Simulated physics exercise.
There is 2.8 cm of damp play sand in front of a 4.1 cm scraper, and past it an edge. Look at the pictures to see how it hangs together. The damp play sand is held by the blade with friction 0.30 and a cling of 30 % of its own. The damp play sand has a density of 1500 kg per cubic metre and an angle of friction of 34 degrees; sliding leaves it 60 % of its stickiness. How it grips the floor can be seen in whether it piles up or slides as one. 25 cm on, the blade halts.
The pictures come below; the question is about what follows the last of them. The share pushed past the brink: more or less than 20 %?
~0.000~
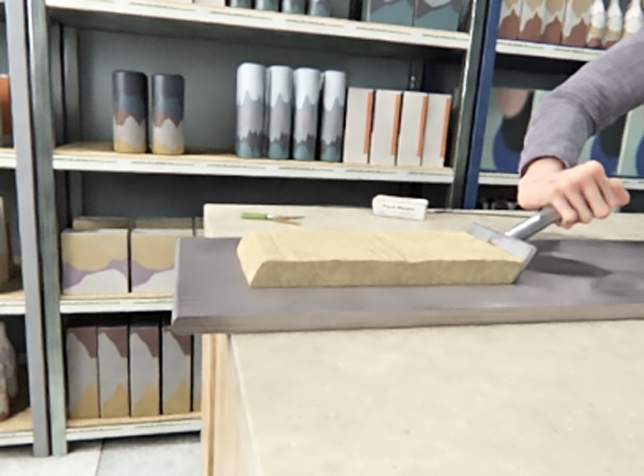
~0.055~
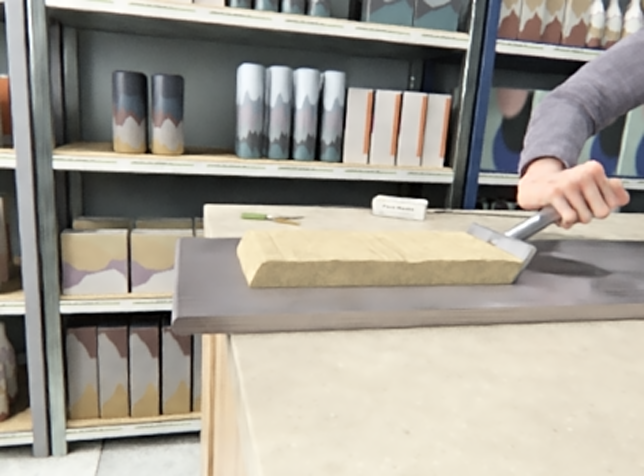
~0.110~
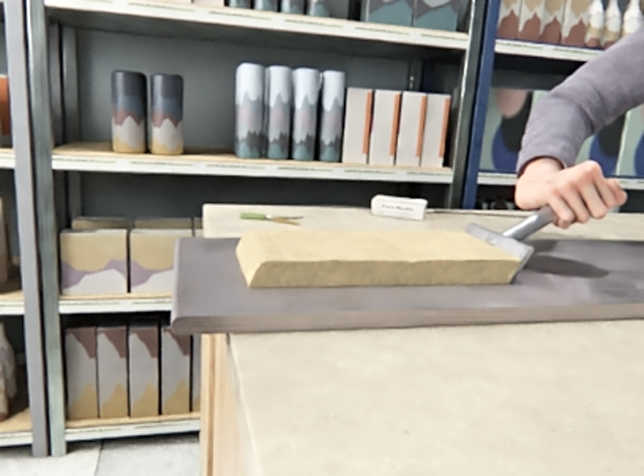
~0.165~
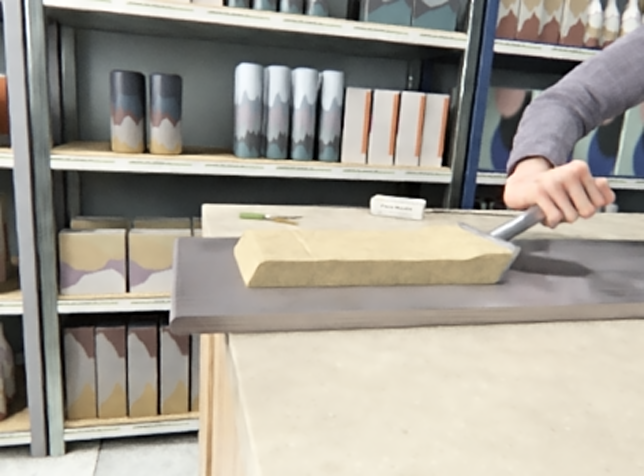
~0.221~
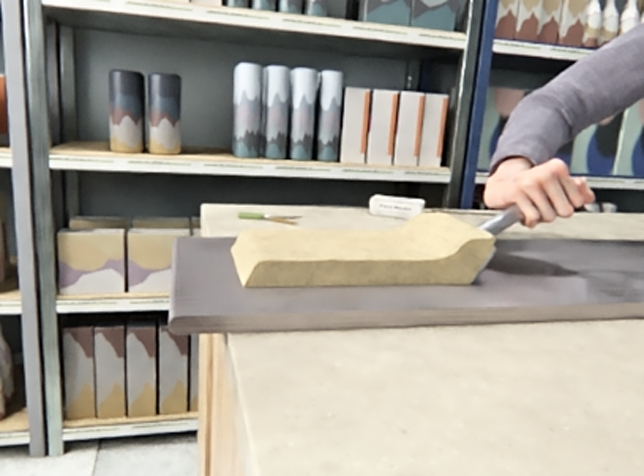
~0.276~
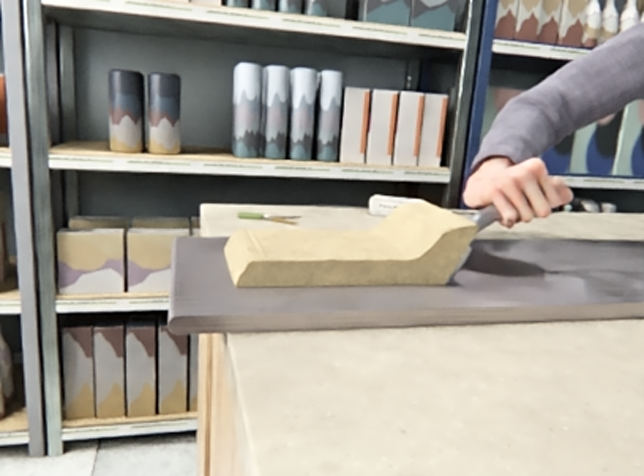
I'd say it ends up topping 20 in a hundred.
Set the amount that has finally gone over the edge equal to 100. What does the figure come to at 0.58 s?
Value noted: About 20 per cent.
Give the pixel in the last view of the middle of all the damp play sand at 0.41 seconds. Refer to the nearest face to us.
That point lands roughly at (314, 265).
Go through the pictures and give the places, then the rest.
Foot of the blade at (512, 283), not yet moved; foremost bit of the damp play sand at (252, 281), piled 2.7 cm high, in the first picture.
Foot of the blade at (512, 283), not yet moved; foremost bit of the damp play sand at (252, 281), piled 2.7 cm high, in the second picture.
Foot of the blade at (509, 283), moved 2 mm; foremost bit of the damp play sand at (251, 281), piled 2.8 cm high, in the third picture.
Foot of the blade at (495, 283), moved 1.8 cm; foremost bit of the damp play sand at (249, 281), piled 3.6 cm high, in the fourth picture.
Foot of the blade at (471, 284), moved 4.8 cm; foremost bit of the damp play sand at (246, 281), piled 5.4 cm high, in the fifth picture.
Foot of the blade at (446, 284), moved 7.8 cm; foremost bit of the damp play sand at (238, 281), piled 6.7 cm high, in the sixth picture.
After 0.41 s, 0 % has gone over the edge.
After 0.58 s, 9 % has gone over the edge.
After 0.74 s, 32 % has gone over the edge.
After 0.91 s, 40 % has gone over the edge.
After 0.97 s, 40 % has gone over the edge.
